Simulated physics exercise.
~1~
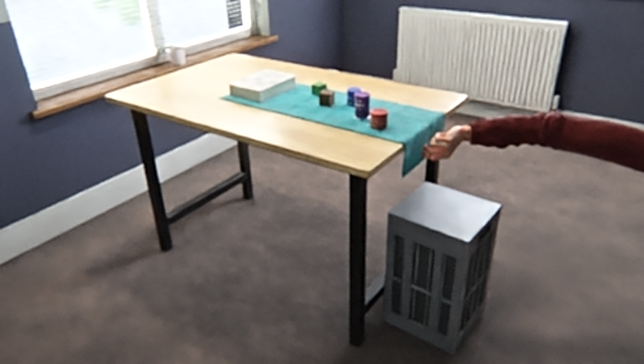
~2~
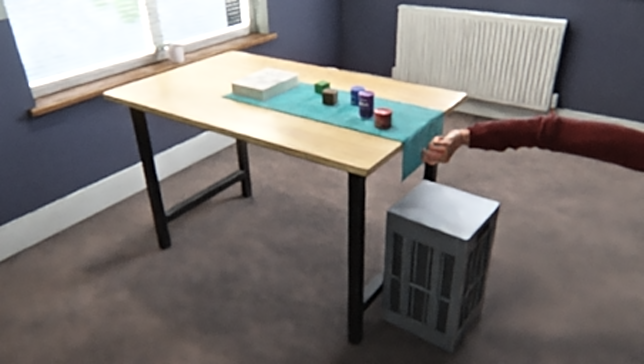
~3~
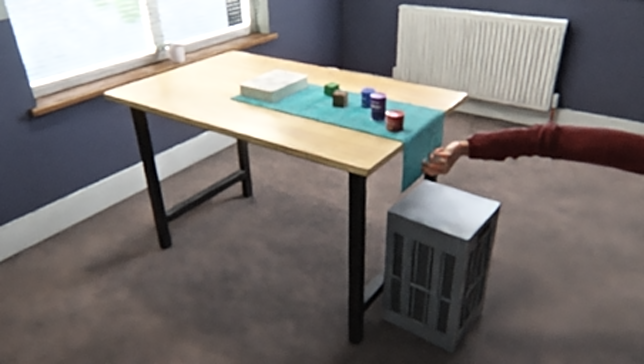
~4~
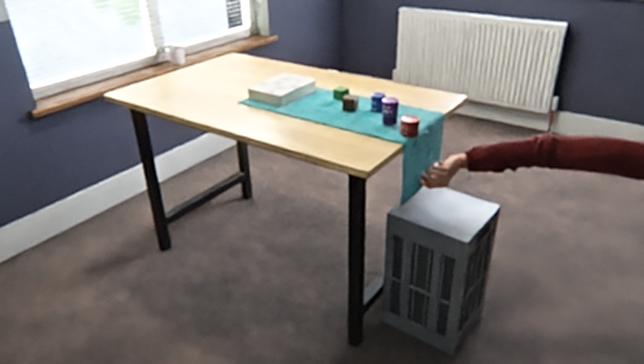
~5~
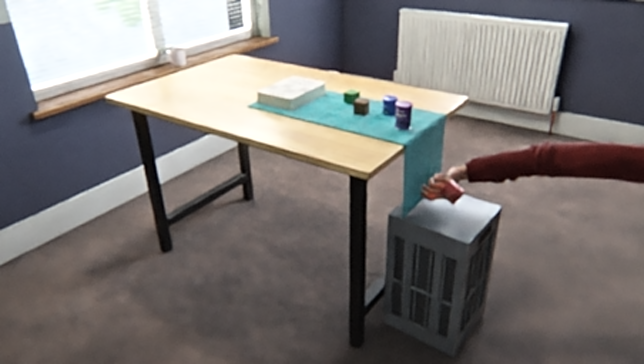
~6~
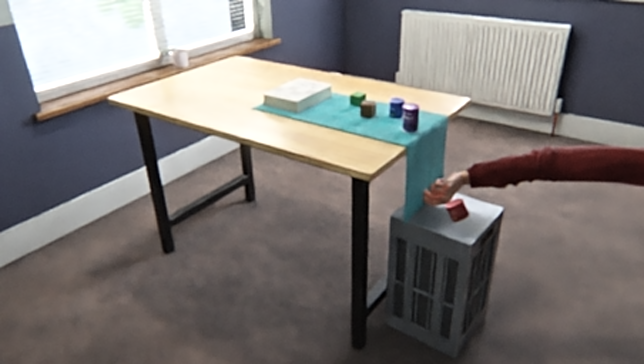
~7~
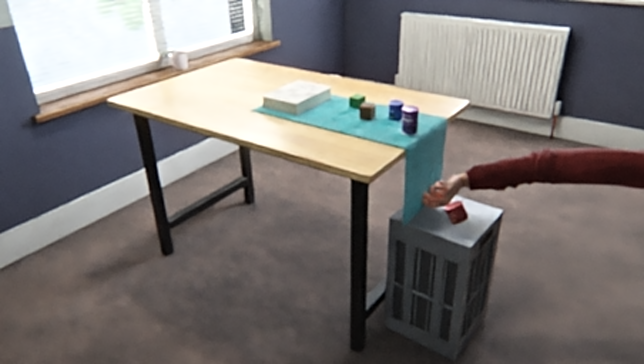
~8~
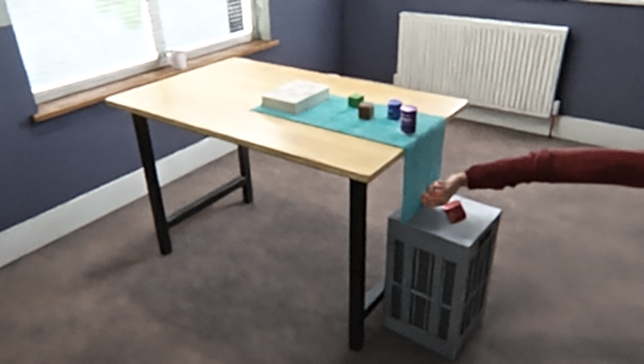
A hand slowly pulled the hanging end of a loaded turquoise runner down toward a grey crate, carrying the pots and cubes rightward until the red pot dropped onto the crate, while the purple can stayed upright near the table's edge.
